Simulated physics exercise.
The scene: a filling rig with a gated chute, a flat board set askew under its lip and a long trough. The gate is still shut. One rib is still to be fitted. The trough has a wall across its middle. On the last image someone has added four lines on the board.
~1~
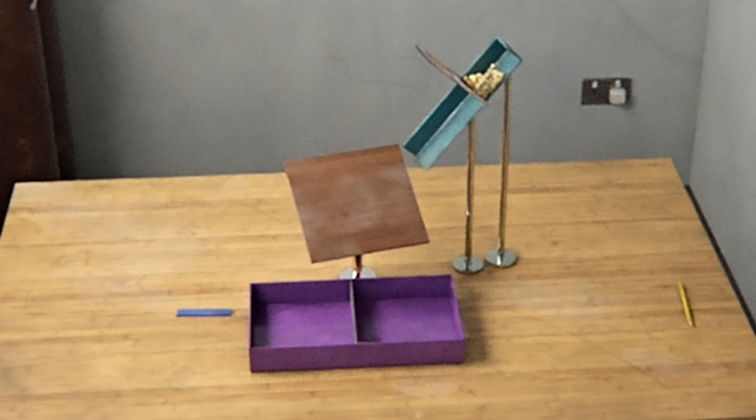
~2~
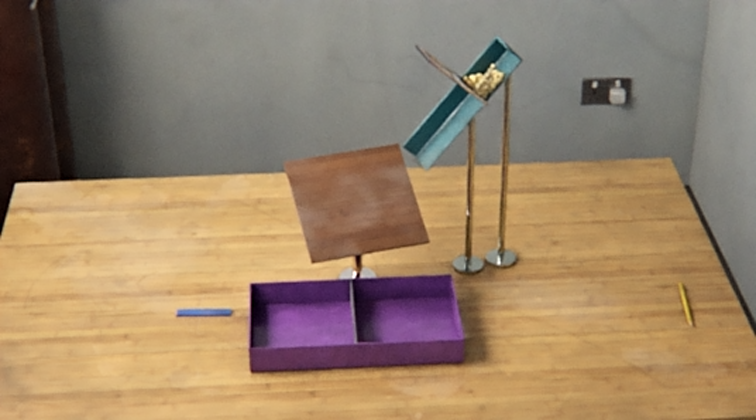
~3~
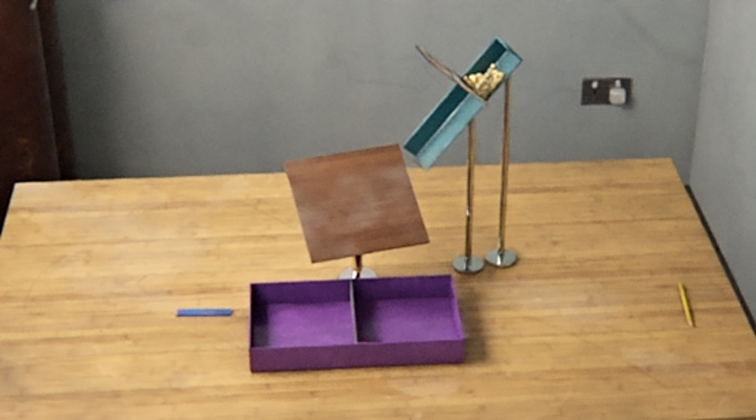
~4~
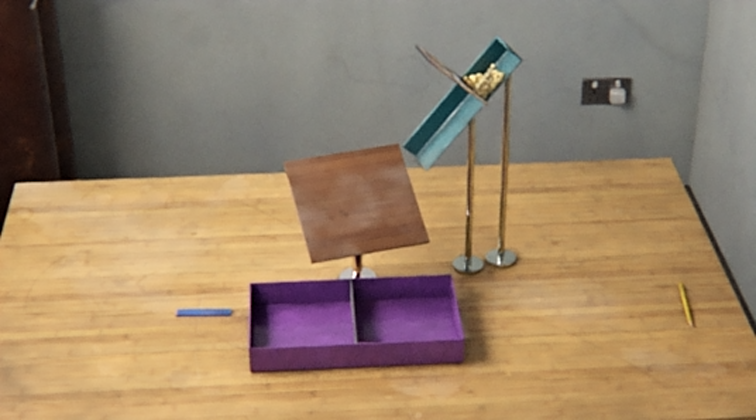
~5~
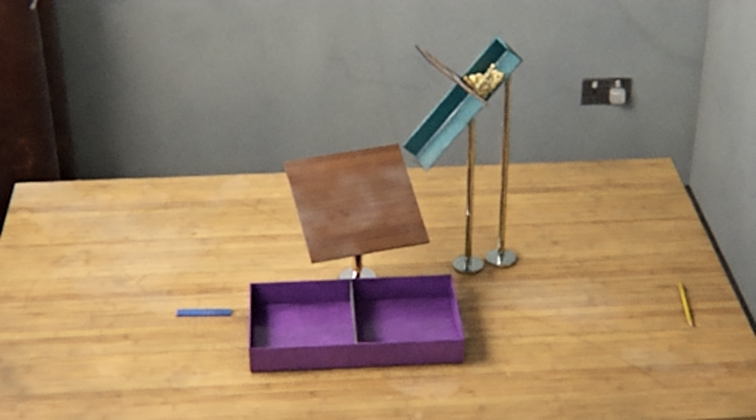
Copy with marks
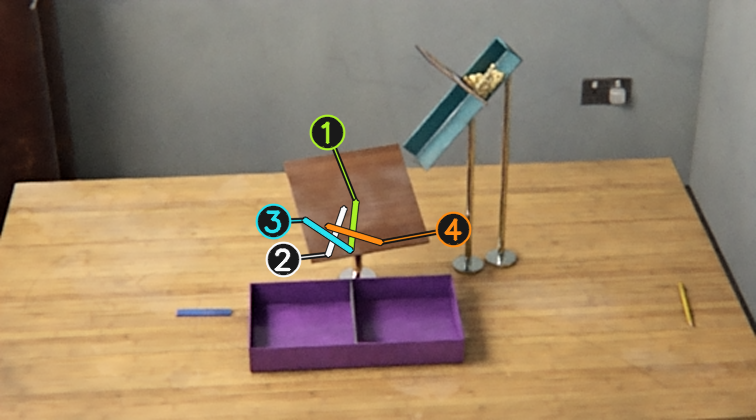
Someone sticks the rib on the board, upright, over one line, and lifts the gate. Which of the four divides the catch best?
Best: 2.
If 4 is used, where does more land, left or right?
The right half.
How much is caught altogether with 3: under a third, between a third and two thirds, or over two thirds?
Line 3 gives over two thirds.
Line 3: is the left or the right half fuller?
The right half.
On the marked copy, line 1 from (355, 202) to (350, 249); line 2 from (343, 208) to (328, 254); line 3 from (305, 220) to (350, 250); line 4 from (328, 226) to (380, 242).
With 1, of what is caught, a small share in the left half, the bulk in the right.
With 2, of what is caught, close to a third in the left half, close to two thirds in the right.
With 3, of what is caught, a small share in the left half, all but a few in the right.
With 4, of what is caught, a small share in the left half, all but a few in the right.
